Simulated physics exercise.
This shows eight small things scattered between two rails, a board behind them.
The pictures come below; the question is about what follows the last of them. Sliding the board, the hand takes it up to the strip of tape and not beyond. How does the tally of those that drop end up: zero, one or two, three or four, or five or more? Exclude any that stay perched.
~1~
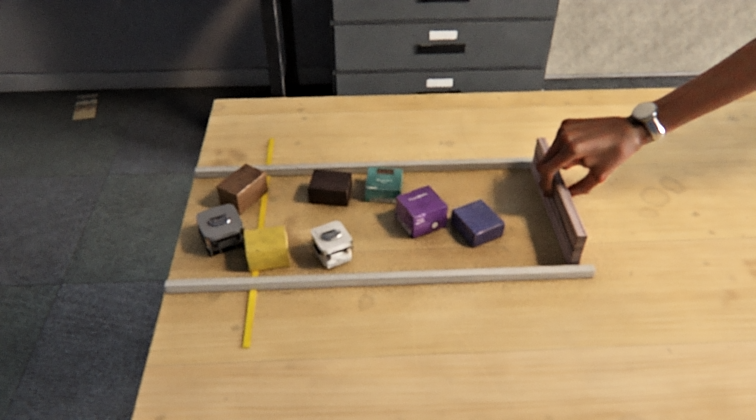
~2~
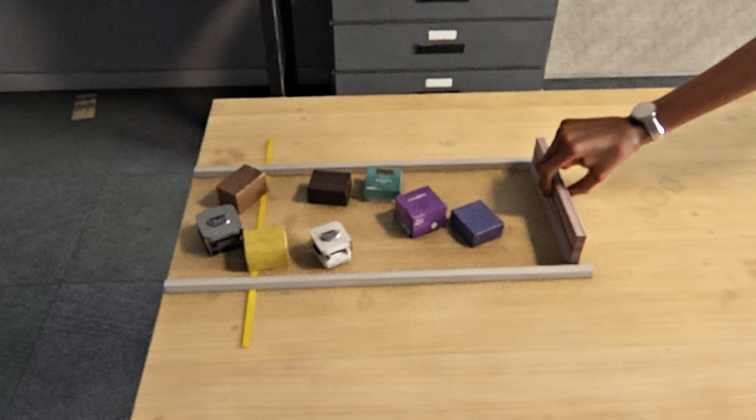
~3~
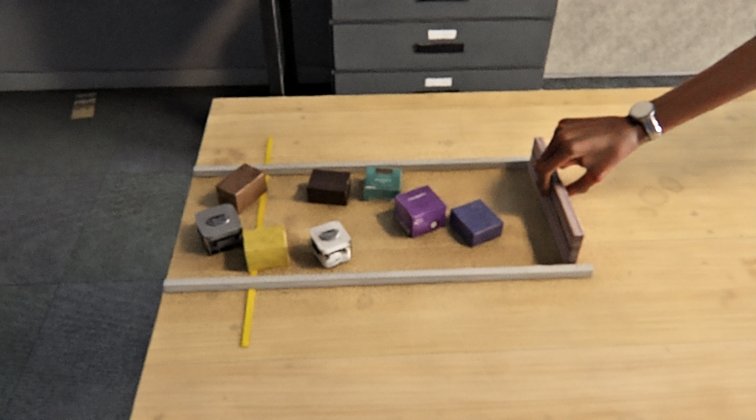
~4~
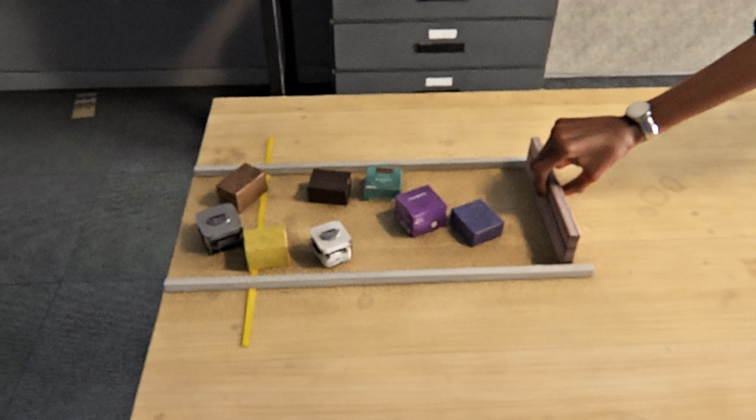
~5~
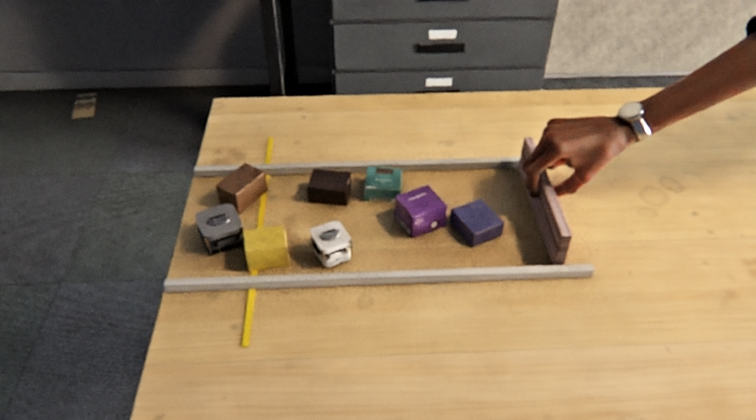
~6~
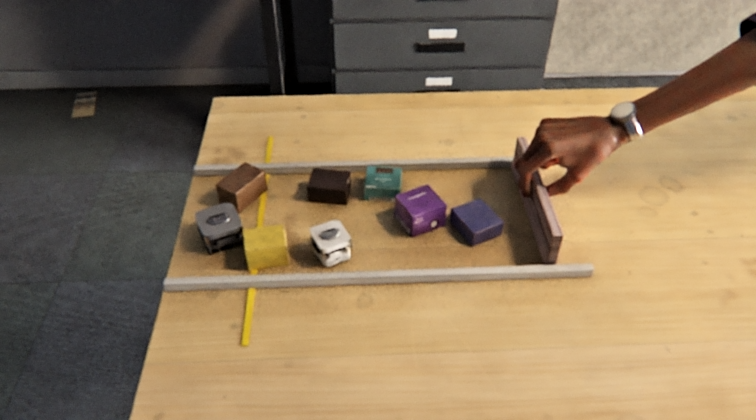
One to two lost.
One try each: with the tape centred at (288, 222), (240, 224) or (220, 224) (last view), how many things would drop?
The counts come to 0, then 2, then 5.
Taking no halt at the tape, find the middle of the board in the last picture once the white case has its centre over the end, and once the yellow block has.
(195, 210) and then (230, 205), give or take.
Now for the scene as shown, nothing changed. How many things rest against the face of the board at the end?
Result: 3 in all.
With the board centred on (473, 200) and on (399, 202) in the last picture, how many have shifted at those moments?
The count is 2 at the first point and 3 at the second.
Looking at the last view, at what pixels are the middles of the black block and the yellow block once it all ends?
(207, 190), and the other (200, 251).
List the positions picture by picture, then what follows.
The first picture shows grey case (221, 230); brown block (243, 189); yellow block (267, 249); board (556, 199); tape (261, 225).
The second picture shows brown block (242, 189); white case (331, 246).
The third picture shows yellow block (266, 248); turquoise box (383, 185).
The fourth picture shows grey case (220, 229); purple box (420, 211).
The fifth picture shows brown block (242, 188); black block (330, 187).
The sixth picture shows grey case (220, 228); brown block (242, 187); yellow block (266, 247); board (535, 198); tape (260, 223).
Soon after, none off yet; grey case at rest near (220, 228); brown block at rest near (242, 187); yellow block at rest near (266, 247).
After that, none off yet; grey case displaced a little near (201, 231); brown block displaced about its own width near (211, 188); yellow block displaced a little near (243, 250).
In the end, the number that fall off is one or two; gone, brown block and grey case.
